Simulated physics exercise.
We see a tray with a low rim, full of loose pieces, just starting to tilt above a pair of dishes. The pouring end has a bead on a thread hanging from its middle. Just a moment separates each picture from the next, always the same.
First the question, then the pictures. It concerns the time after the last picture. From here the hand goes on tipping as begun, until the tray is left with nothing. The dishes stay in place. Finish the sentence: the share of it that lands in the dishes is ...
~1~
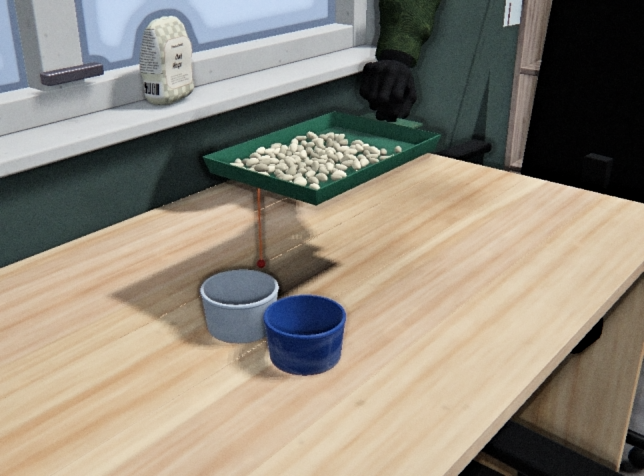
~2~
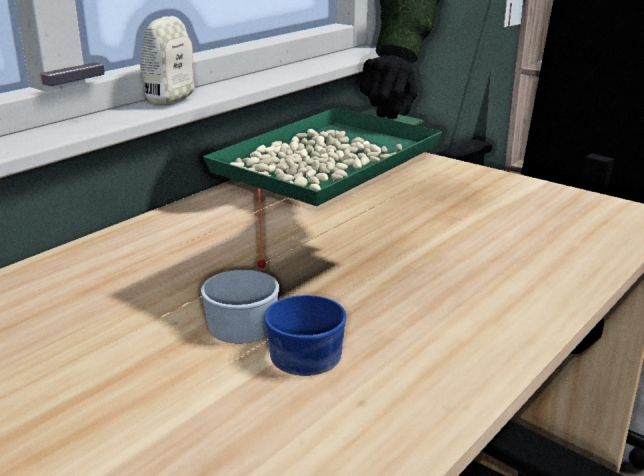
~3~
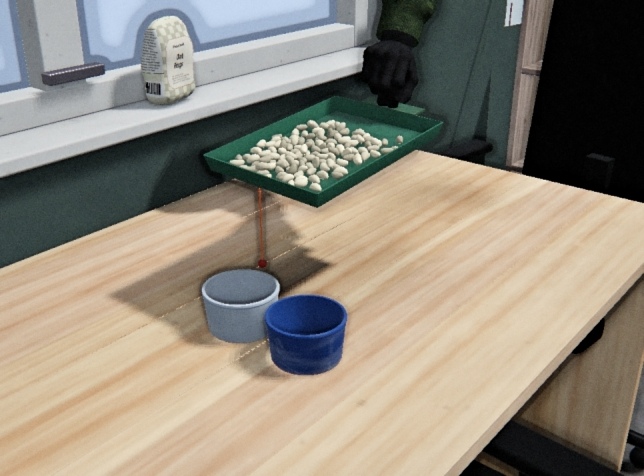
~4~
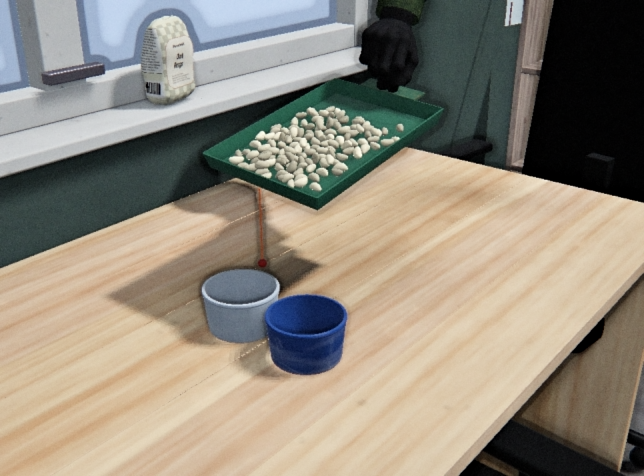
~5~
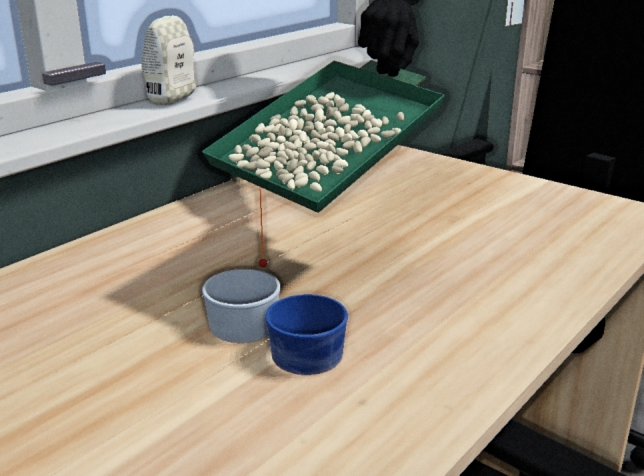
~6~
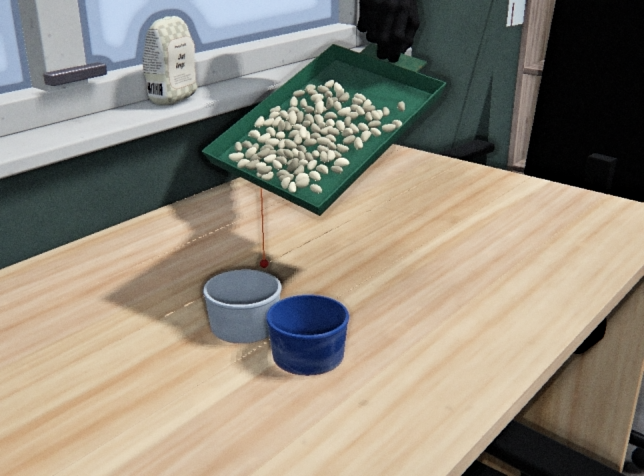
... above one half.
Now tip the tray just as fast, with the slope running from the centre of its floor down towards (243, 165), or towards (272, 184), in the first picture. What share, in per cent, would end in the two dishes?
10 and 50 per cent, in that order.
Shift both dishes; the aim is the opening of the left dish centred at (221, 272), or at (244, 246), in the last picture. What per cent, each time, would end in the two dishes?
Roughly 50 per cent, and 0 per cent.
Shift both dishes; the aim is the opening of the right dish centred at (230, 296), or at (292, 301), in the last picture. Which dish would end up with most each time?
Well, first the dish at right, then the dish at right.
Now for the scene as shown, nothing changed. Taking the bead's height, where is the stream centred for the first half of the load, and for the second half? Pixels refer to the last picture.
The opening part goes through (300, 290); what follows goes through (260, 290).
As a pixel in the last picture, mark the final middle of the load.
It settles centred around (292, 343).
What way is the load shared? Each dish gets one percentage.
10 per cent goes to the left dish and 50 per cent to the right dish.
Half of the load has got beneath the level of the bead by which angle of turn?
The tilt is near 120° by then.
Shortly afterwards, tray tipped steeply; all but a few on the tray; only a few in the air.
Next, tray tipped past a quarter turn; all but a few on the tray; only a few in the right dish; only a few in the air.
Some moments later, tray tipped past a quarter turn; near half in the right dish; a little in the left dish; near a third outside both.
In the end, tray tipped past a quarter turn; near half in the right dish; a little in the left dish; near a third outside both.
